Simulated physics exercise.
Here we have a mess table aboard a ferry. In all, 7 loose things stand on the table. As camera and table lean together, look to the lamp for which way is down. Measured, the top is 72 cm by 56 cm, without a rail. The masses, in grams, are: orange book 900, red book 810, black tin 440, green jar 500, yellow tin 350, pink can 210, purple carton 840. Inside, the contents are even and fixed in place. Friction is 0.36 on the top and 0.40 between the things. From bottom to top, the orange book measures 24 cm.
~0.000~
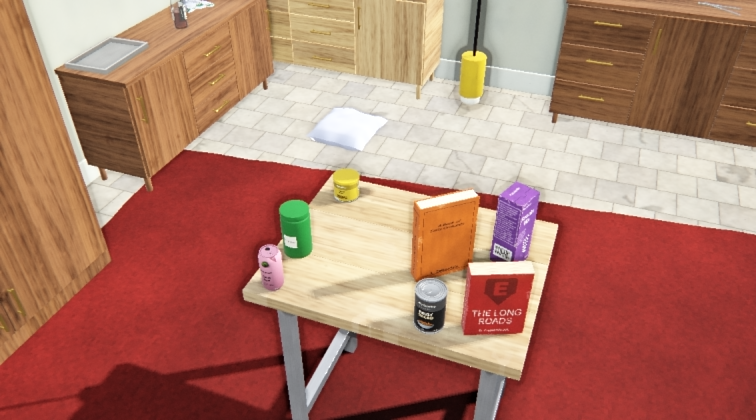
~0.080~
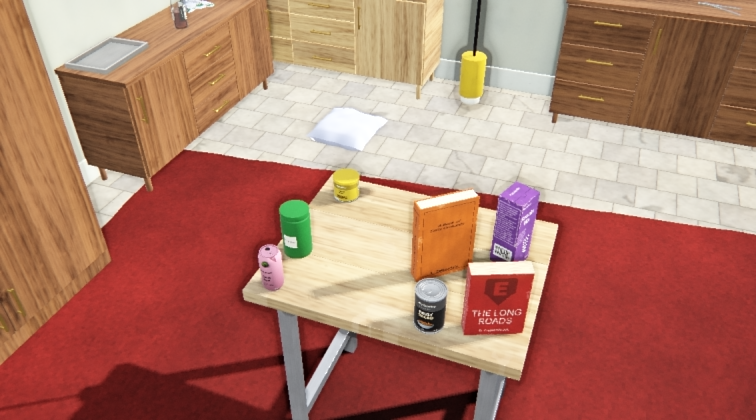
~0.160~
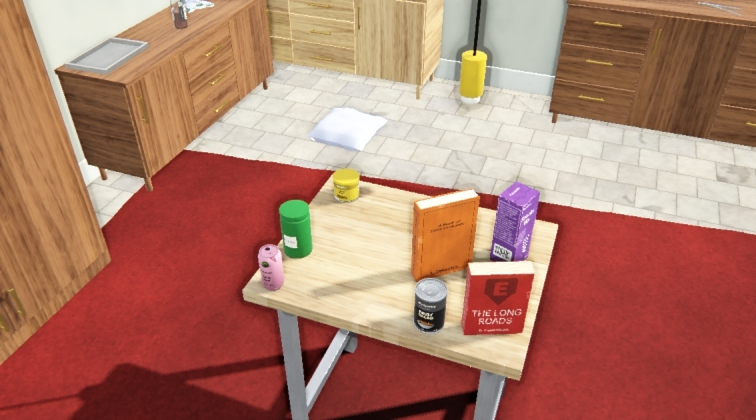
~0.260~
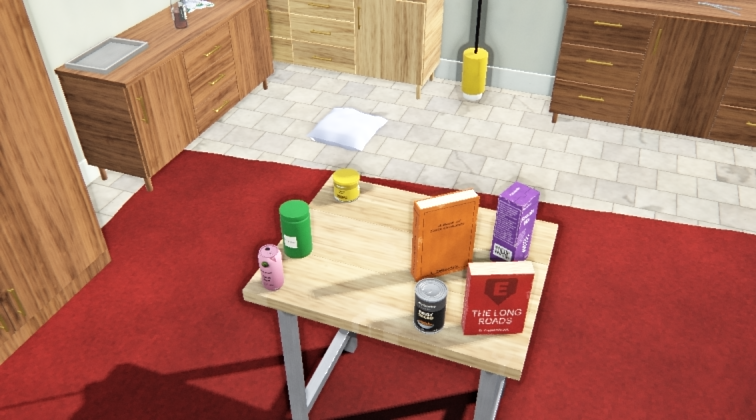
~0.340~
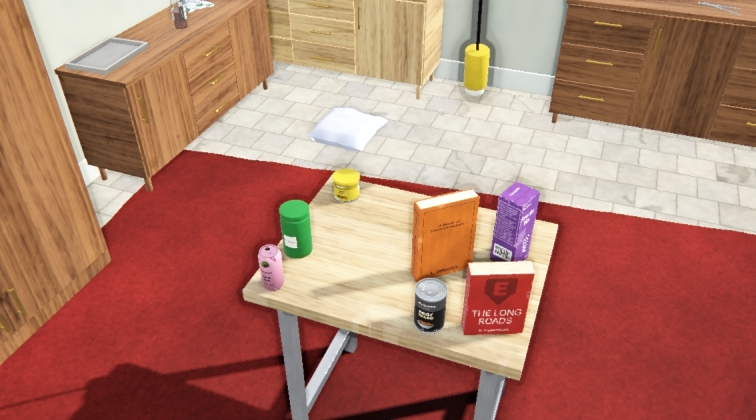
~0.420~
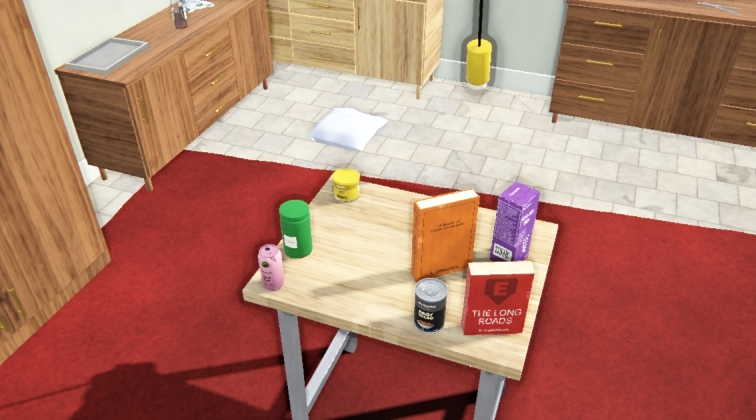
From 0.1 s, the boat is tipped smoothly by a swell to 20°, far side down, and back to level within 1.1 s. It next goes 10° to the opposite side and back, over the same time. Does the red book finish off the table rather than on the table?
No.
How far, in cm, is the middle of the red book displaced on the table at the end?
16 cm.
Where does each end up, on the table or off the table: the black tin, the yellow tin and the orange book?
Outcome: The black tin remains on its support; the yellow tin remains on its support; the orange book remains on its support.
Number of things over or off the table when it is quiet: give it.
Total count: 3.
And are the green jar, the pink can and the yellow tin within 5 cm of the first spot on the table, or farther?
Note: Green jar is left in place. Pink can is left in place. Yellow tin is left in place.
By 0.82 s, heel 16°, far side down; red book rocked 48° off its seat near (489, 281); orange book rocked 37° off its seat.
By 1.12 s, heel 1°, far side down; red book on its side near (480, 283); orange book on its side; purple carton rocked 23° off its seat.
By 1.72 s, heel 10°, near side down; purple carton now off the table; red book on its side near (480, 283); orange book on its side.
By 1.92 s, heel 8°, near side down; red book on its side near (480, 283); orange book on its side.
When it is over (2.8 s), off the table, purple carton; lying over on the table, orange book and red book; the other 4 within 5 cm of the start. In the last view, red book near (480, 283).
